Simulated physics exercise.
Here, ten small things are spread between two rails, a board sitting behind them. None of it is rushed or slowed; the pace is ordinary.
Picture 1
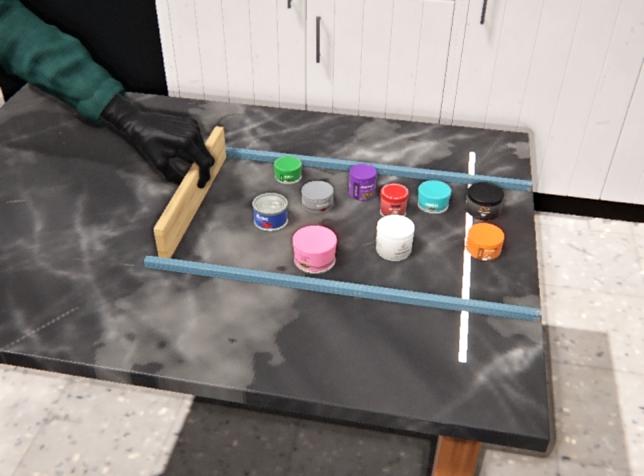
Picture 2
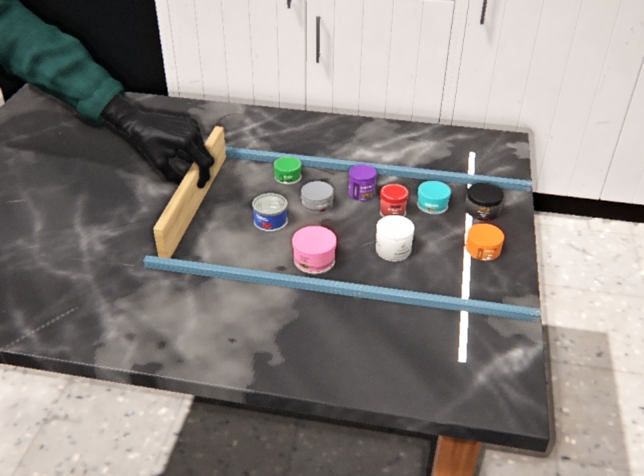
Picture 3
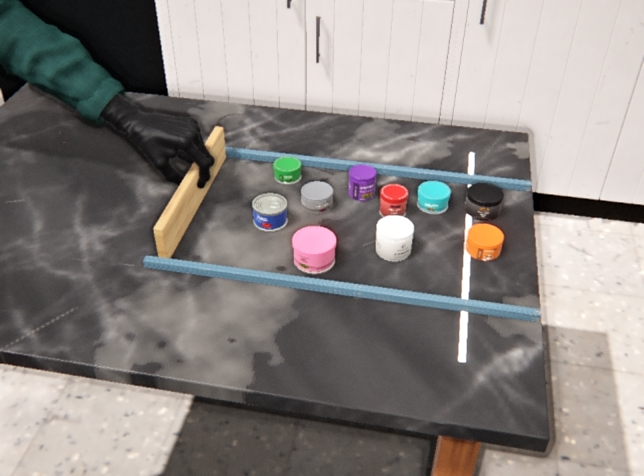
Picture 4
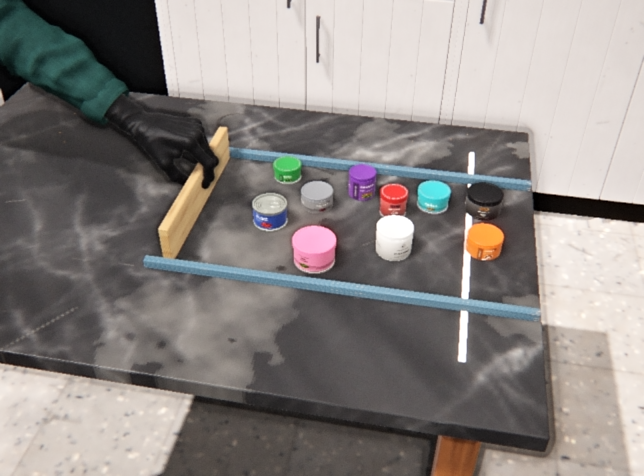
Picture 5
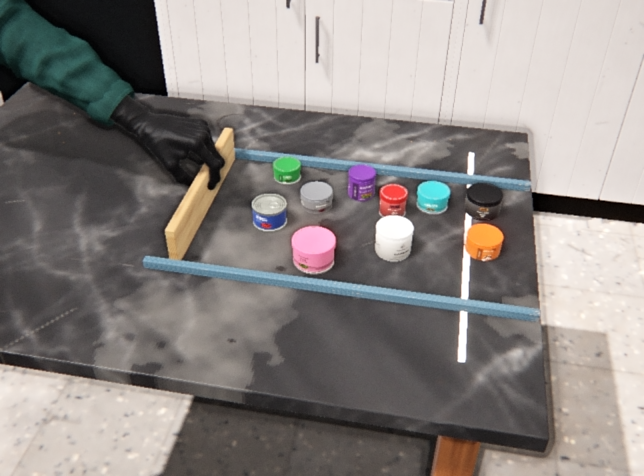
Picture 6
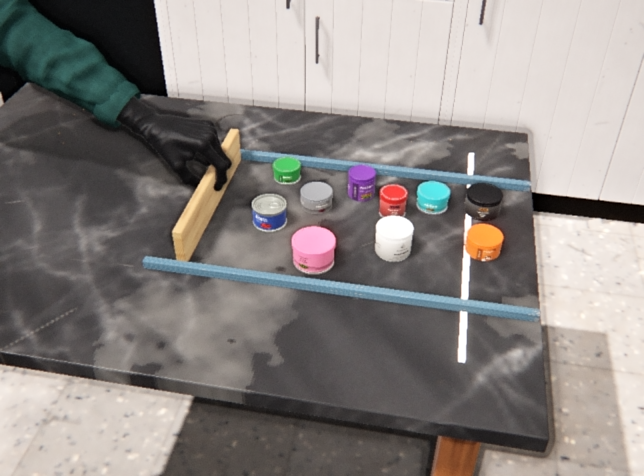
A gloved hand slides a wooden board slightly right behind several small, still, colourful containers.
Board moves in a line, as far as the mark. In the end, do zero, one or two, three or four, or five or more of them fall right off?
One or two of them do.
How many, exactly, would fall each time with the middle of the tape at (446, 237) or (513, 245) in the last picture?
Try 1: 0; try 2: 5.
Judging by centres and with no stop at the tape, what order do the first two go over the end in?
It is the black tub and after it the orange tub.
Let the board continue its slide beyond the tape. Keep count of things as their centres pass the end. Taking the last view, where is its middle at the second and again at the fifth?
At (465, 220) for the second, at (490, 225) for the fifth.
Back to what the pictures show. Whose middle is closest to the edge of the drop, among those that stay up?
Ending up nearest is the orange tub.
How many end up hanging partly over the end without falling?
Overhanging: 1.
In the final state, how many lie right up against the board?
5 are in contact with it.
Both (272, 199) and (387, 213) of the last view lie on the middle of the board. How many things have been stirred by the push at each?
Counting first: 2, next 9.
Soon after, none off yet; orange tub at rest near (483, 243); black tub at rest near (483, 202); turquoise pot at rest near (433, 198).
Then, none off yet; orange tub at rest near (483, 243); black tub at rest near (483, 202); turquoise pot moved a little near (449, 201).
By the end, the number that fall off is one or two; fallen, black tub.
